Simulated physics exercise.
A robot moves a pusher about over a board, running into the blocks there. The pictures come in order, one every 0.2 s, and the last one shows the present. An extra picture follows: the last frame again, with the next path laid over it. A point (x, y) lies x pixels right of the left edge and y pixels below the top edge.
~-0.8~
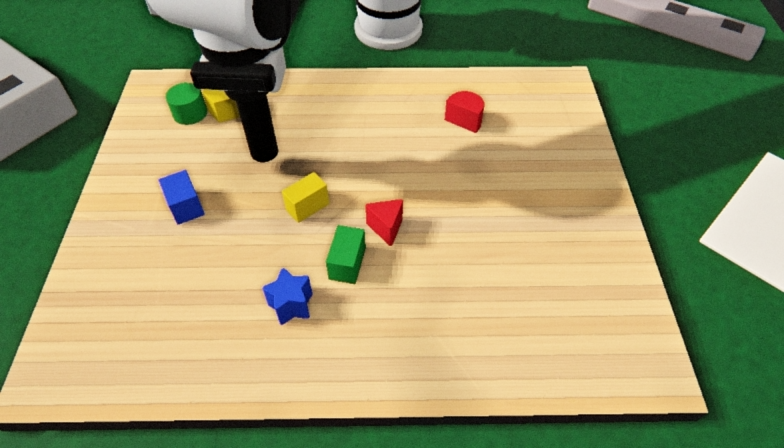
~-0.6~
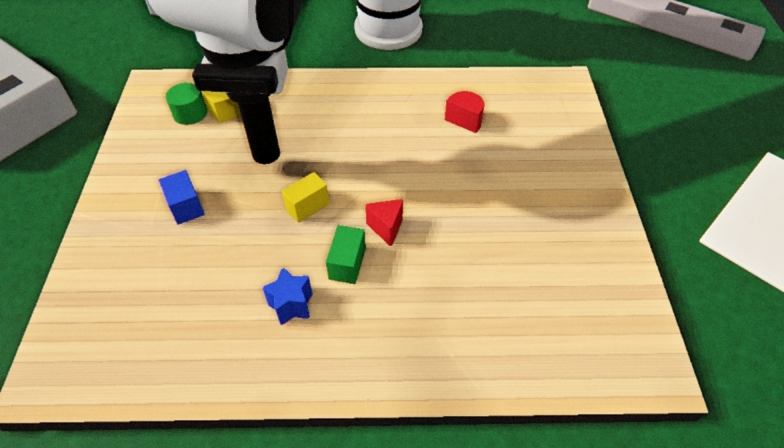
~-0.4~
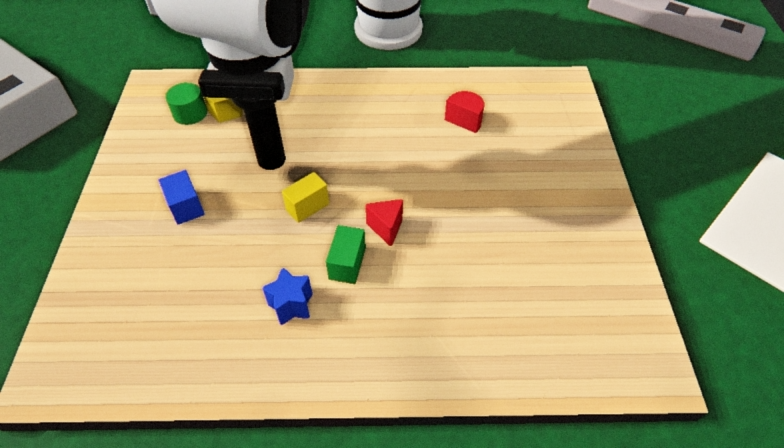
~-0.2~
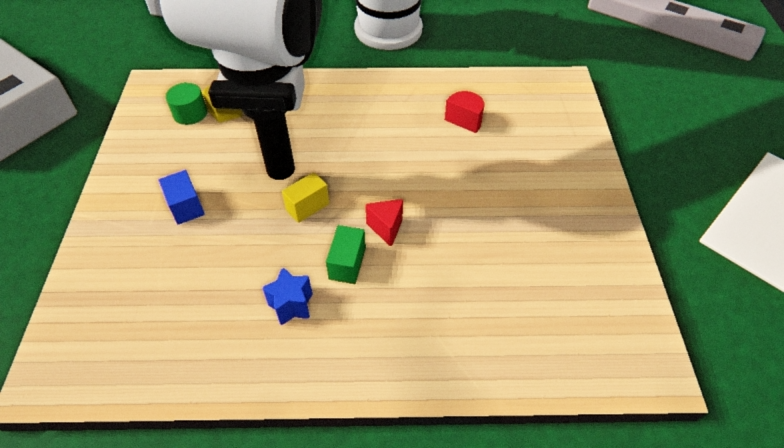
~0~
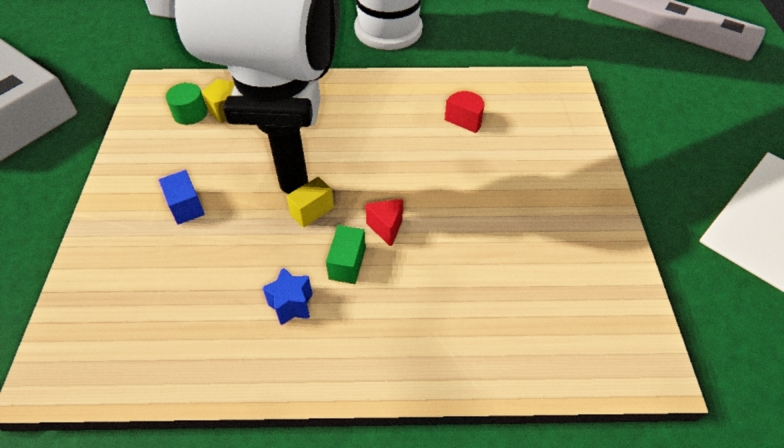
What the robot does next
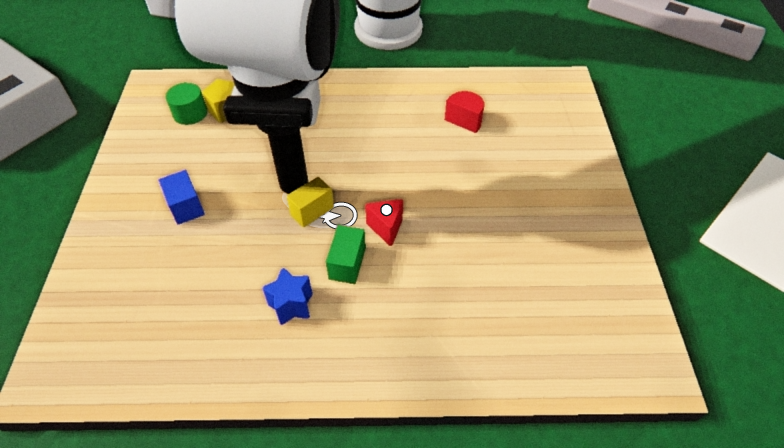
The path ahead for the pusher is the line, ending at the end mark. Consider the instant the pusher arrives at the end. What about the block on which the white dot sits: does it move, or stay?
It keeps its position.
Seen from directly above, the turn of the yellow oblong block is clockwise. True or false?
The statement is true.
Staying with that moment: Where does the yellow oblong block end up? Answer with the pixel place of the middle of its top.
That would be at about pixel (347, 217).
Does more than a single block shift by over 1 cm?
No - that is not the case.
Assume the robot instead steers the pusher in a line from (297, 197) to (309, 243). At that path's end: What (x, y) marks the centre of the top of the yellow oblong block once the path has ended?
Final place: (333, 214).
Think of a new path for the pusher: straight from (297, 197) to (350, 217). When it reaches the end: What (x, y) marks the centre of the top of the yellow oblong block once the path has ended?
That would be at about pixel (342, 220).
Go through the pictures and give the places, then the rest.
In the first frame, pusher tip at (265, 153); block tops, yellow oblong block at (304, 187); green oblong block at (346, 245); red triangular block at (386, 210).
In the second frame, pusher at (266, 155); blocks unchanged.
In the third frame, pusher at (272, 160); blocks unchanged.
In the fourth frame, pusher at (281, 170); blocks unchanged.
In the fifth frame, pusher at (294, 184); yellow oblong block at (309, 192); green oblong block at (346, 245); red triangular block at (386, 210).
Path on the board, from (297, 197) through (308, 208) and (322, 216) to (341, 215); the dot is on the red triangular block.
What follows on the original path. Halfway along, pusher at (312, 200); yellow oblong block at (328, 209).
At the end, pusher at (339, 203); yellow oblong block at (347, 217), turned 30° clockwise; green oblong block at (348, 249); red triangular block in place.
